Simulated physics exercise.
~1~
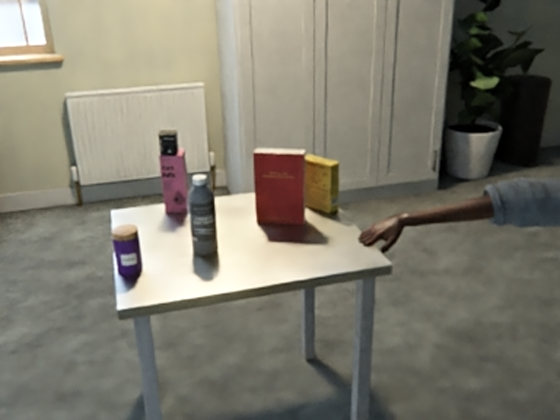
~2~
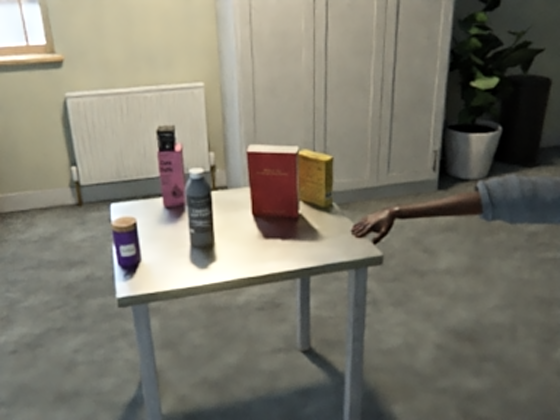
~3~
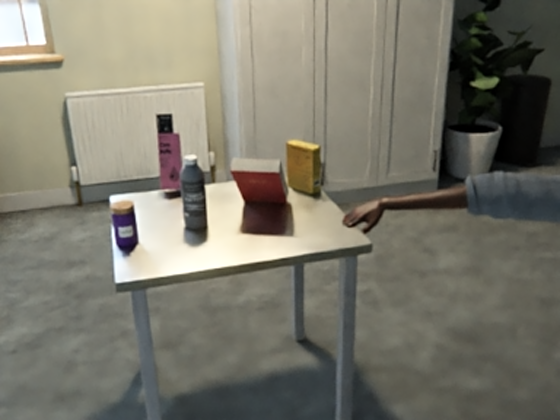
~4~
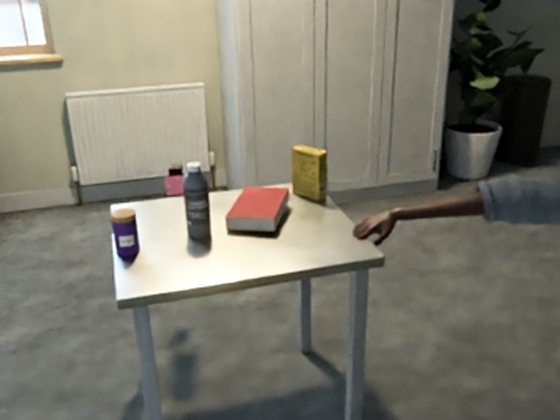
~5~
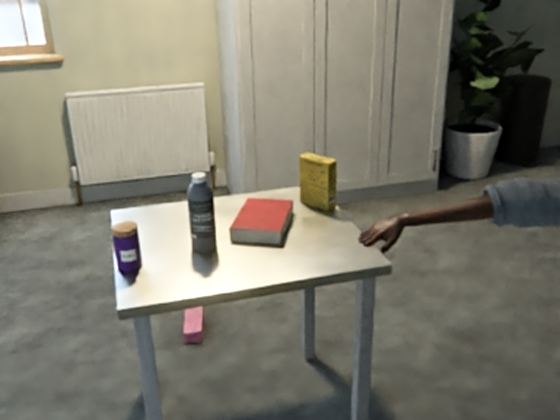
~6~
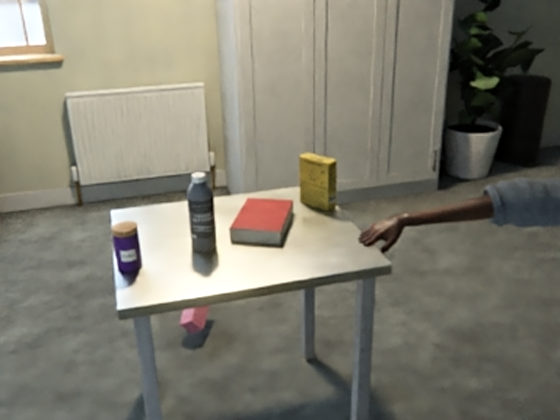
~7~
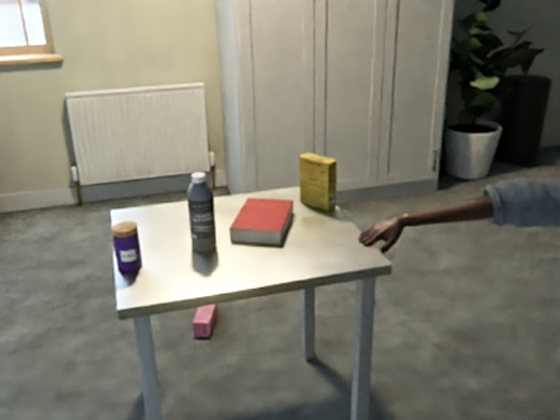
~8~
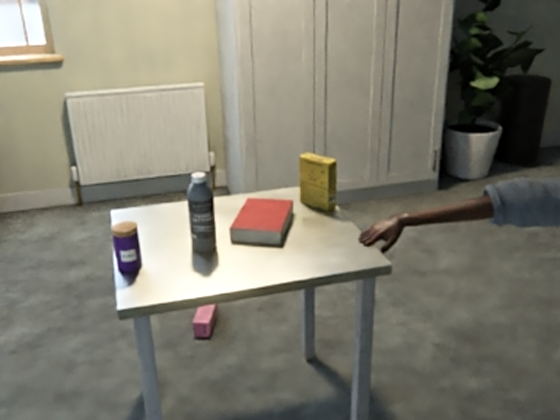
Light table shoved away and jerked back by a hand, red book falling flat, pink and black cartons dropping off the back.
